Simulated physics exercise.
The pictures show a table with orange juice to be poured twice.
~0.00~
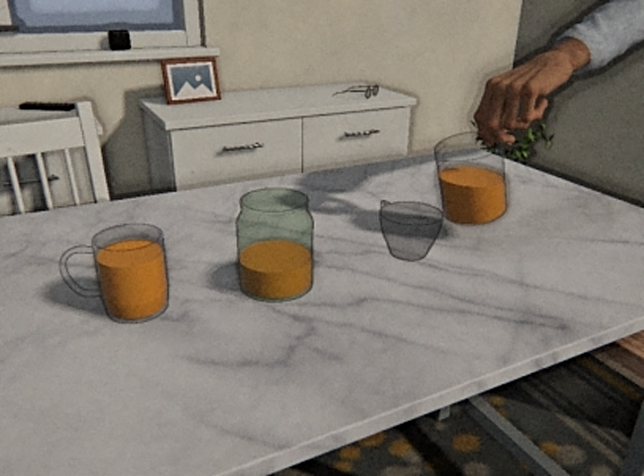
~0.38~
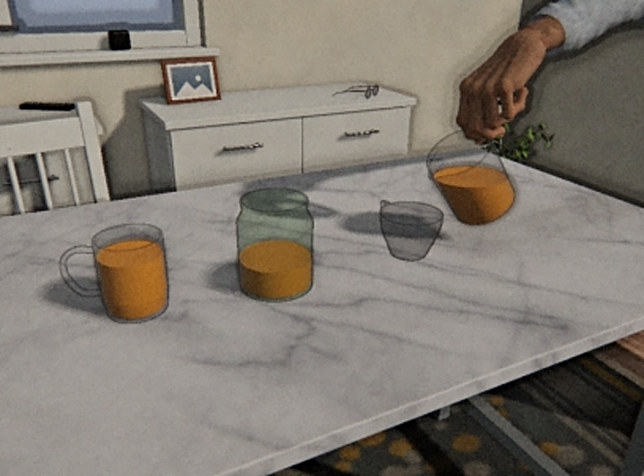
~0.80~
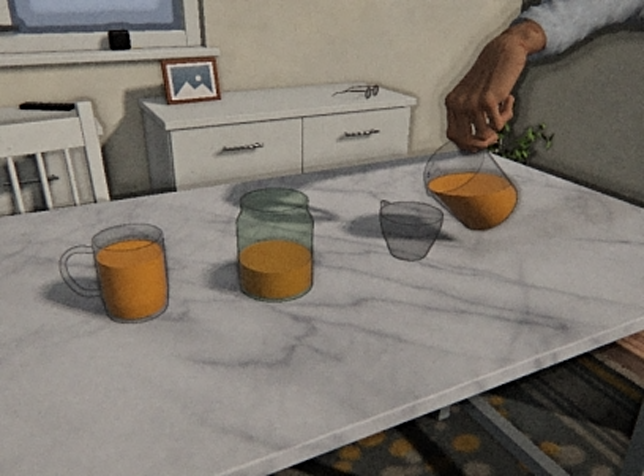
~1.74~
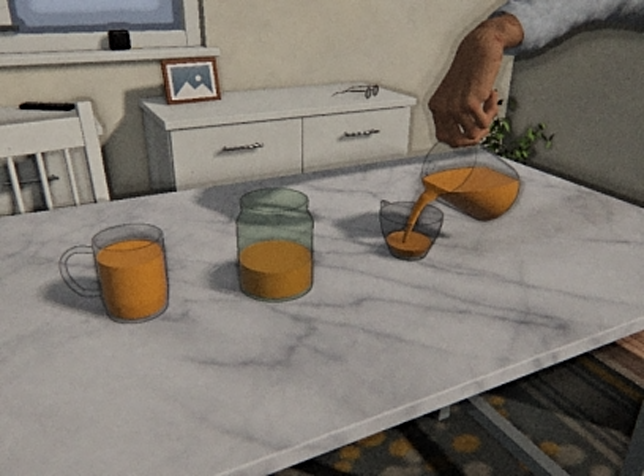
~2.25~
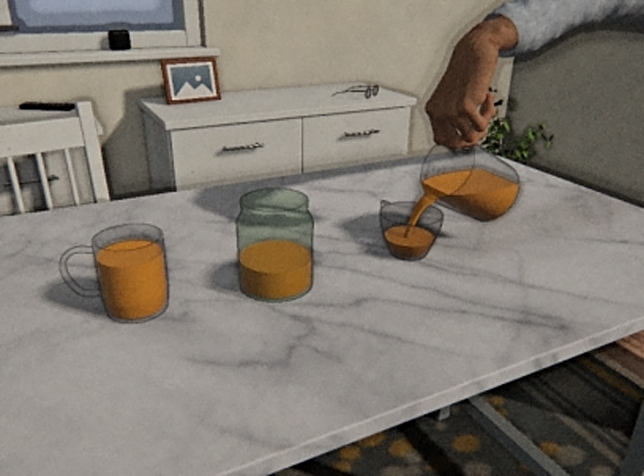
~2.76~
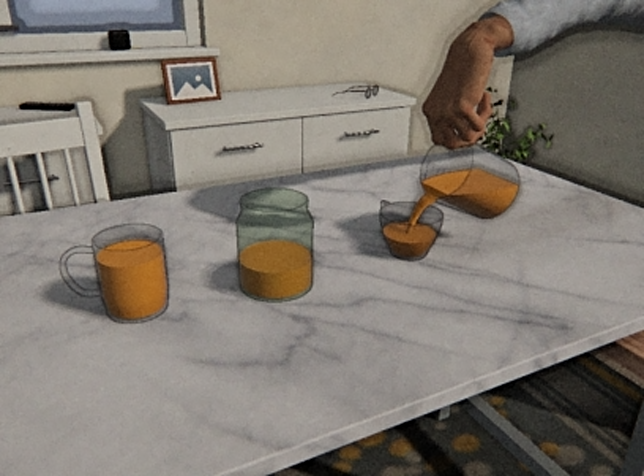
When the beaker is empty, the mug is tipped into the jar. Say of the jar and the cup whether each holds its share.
The jar takes it all and the cup runs over.
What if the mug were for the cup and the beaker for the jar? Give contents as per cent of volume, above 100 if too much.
In turn 100 and 80 per cent.
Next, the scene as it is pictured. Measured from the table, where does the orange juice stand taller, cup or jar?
The left one.
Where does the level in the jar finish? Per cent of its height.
Near 65 in a hundred.
By 5.4 s, the cup is nearly full.
By 9.0 s, the cup is full to the brim with a puddle round it.
By 18.1 s, the jar is about two thirds full; the cup is full to the brim with a puddle round it.
